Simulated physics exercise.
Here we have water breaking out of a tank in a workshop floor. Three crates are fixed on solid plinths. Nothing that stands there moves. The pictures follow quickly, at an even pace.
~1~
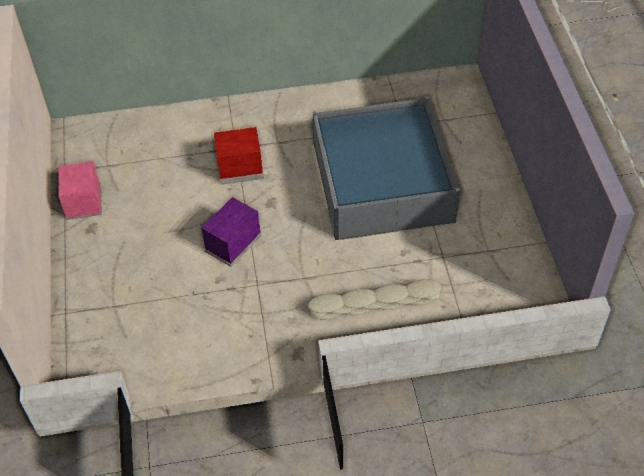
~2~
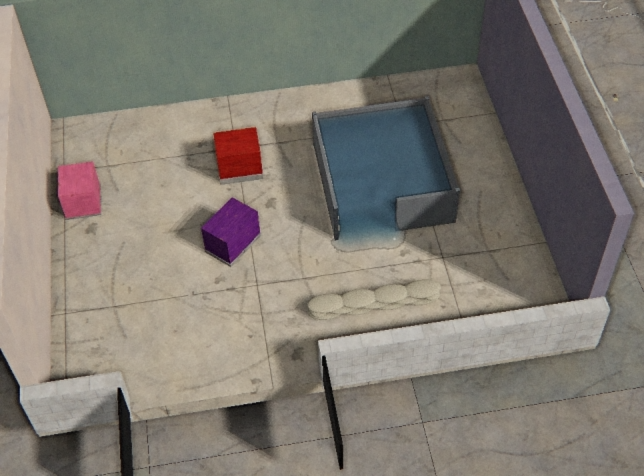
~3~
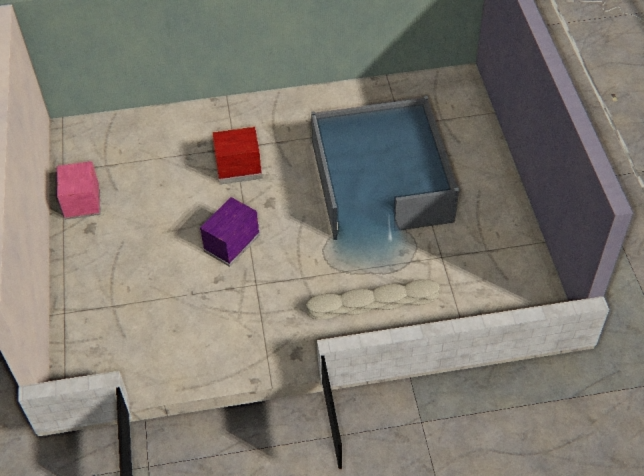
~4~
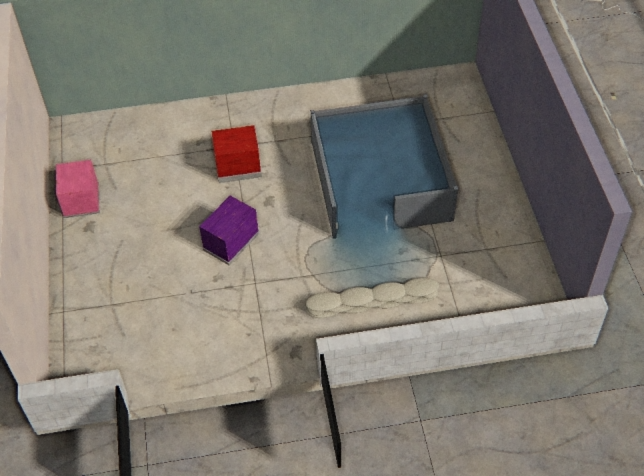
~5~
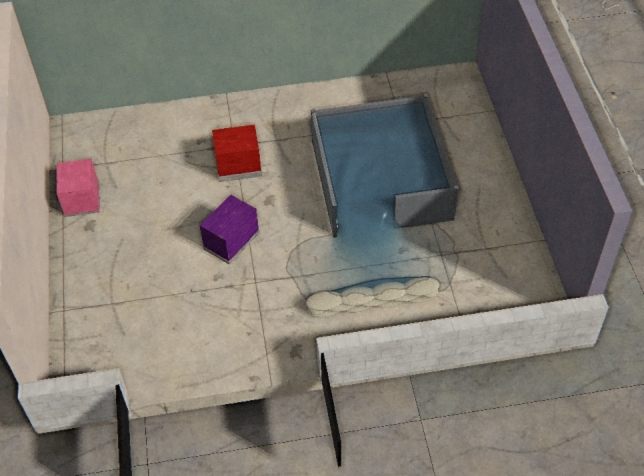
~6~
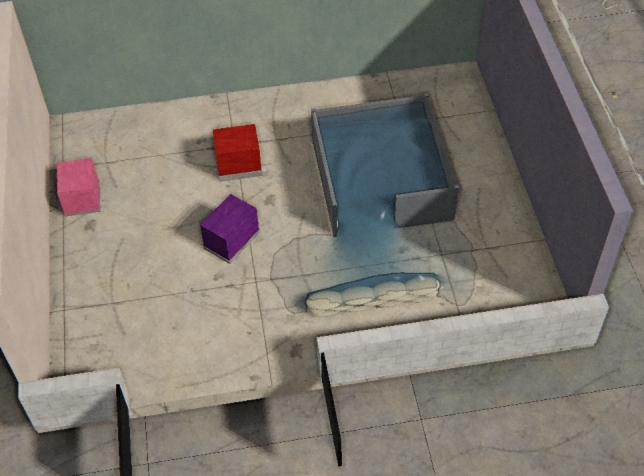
Water pours from a gap in the gray tank and spreads to the row of sandbags.
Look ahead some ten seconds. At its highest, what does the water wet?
One by one: The purple crate is wetted; the red crate escapes dry; the pink crate is wetted.
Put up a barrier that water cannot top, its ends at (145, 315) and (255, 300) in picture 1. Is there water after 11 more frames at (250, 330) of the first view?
At that place: Covered.
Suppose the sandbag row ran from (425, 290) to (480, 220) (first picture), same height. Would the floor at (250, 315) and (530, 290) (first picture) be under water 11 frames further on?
As listed: Flooded, wet.
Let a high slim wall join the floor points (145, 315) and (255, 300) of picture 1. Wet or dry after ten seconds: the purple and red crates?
Purple is soaked, red is safe.
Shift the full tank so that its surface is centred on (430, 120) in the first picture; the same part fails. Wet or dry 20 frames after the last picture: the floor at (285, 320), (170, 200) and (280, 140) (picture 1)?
One after the other: Wet, free of water, free of water.
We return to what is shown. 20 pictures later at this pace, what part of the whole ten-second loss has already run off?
I make it 25 per cent.
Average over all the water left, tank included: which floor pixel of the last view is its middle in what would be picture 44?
I would point to (331, 230).
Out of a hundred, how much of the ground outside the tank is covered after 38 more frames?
About 70 per cent.
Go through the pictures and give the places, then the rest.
Still water in the tank at (384, 154), in the first frame.
Water pours out at (367, 224) and has run to (401, 238), in the second frame.
The front is at (400, 265), out from the gap at (366, 225), in the third frame.
Water pours out at (365, 224) and has run to (409, 287), in the fourth frame.
Water pours out at (365, 223) and has run to (315, 300), in the fifth frame.
The front is at (460, 297), out from the gap at (365, 222), in the sixth frame.
A moment on, water covers 20 % of the floor; the purple crate not reached, the red crate not reached, the pink crate not reached.
Next, water covers 40 % of the floor; the purple crate water round its plinth, the red crate not reached, the pink crate not reached.
Then, water covers 50 % of the floor; the purple crate water round its plinth, the red crate not reached, the pink crate water round its plinth.
Later, water covers 70 % of the floor; the purple crate water round its plinth, the red crate water round its plinth, the pink crate water round its plinth.
In the end, water covers 95 % of the floor; the purple crate was topped, the red crate stayed above the water, the pink crate was topped.
